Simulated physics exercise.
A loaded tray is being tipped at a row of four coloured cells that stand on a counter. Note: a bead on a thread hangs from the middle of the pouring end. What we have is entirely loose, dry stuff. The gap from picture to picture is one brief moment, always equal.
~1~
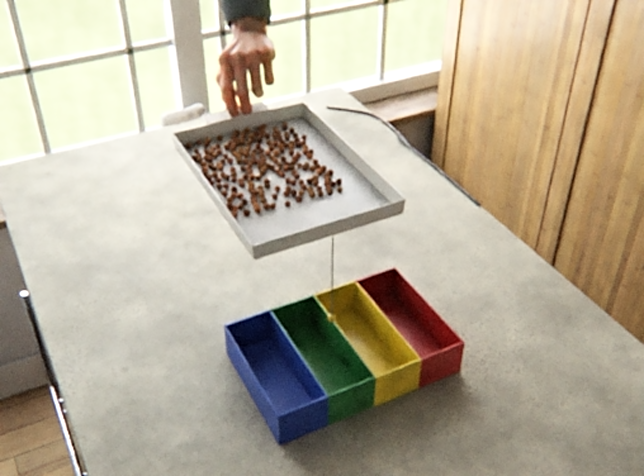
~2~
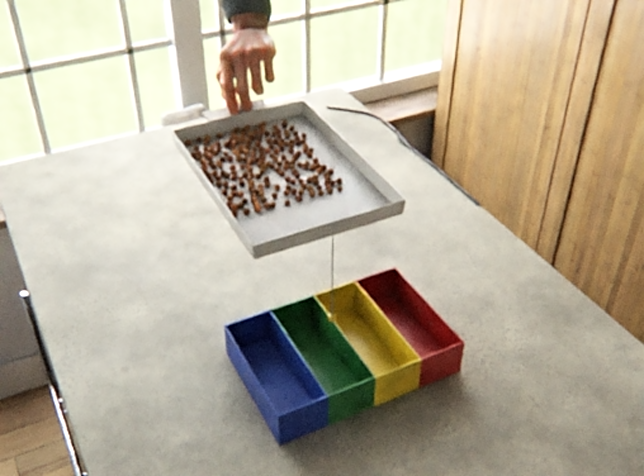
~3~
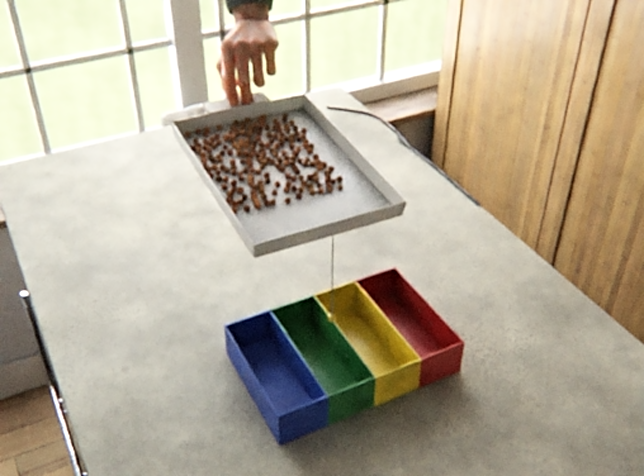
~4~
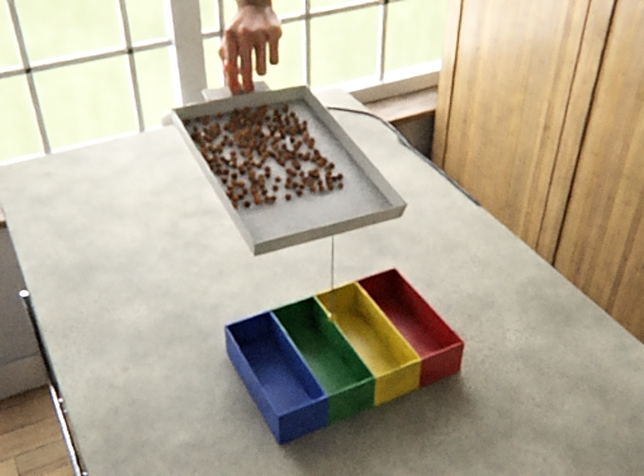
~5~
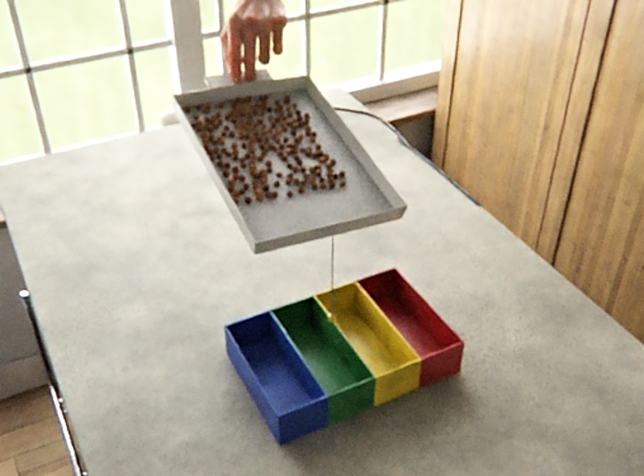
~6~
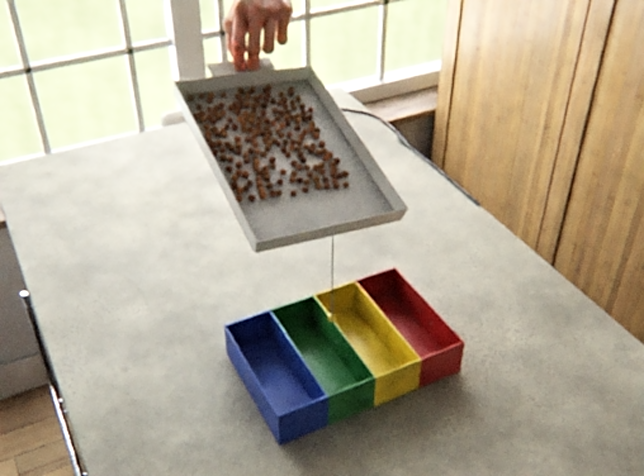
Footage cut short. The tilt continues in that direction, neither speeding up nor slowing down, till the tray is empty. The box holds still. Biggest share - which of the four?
Red.
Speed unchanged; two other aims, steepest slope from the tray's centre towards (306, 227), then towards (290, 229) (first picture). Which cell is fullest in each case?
For the first aim it is the blue cell, and for the second it is that blue cell.
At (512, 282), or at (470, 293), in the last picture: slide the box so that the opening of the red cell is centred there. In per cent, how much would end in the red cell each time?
Respectively 0 percent and 0 percent.
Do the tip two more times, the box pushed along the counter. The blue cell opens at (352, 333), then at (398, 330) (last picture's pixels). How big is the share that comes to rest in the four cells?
Estimate: 100 % first, 90 % second.
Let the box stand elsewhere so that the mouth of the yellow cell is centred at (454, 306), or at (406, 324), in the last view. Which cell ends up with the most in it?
First: The green cell. Second: That yellow cell.
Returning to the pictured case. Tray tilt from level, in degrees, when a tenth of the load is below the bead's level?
About 65 degrees.
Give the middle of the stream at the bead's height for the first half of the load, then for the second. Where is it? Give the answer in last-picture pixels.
Around (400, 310), followed by around (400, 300).
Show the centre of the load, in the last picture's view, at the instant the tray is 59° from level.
Centre estimate: (373, 216).
Shortly afterwards, tray tipped steeply; the bulk on the tray; only a few in the yellow cell; only a few in the red cell; a little falling or outside the box.
Next, tray tipped right over; near two thirds on the tray; a little in the red cell; a little in the yellow cell; a little falling or outside the box.
Some moments later, tray tipped past a quarter turn; near two thirds in the red cell; near a quarter in the yellow cell; only a few in the green cell; only a few falling or outside the box.
In the end, tray tipped past a quarter turn; near two thirds in the red cell; near a quarter in the yellow cell; only a few in the green cell; none at all in the blue cell; only a few outside the box.
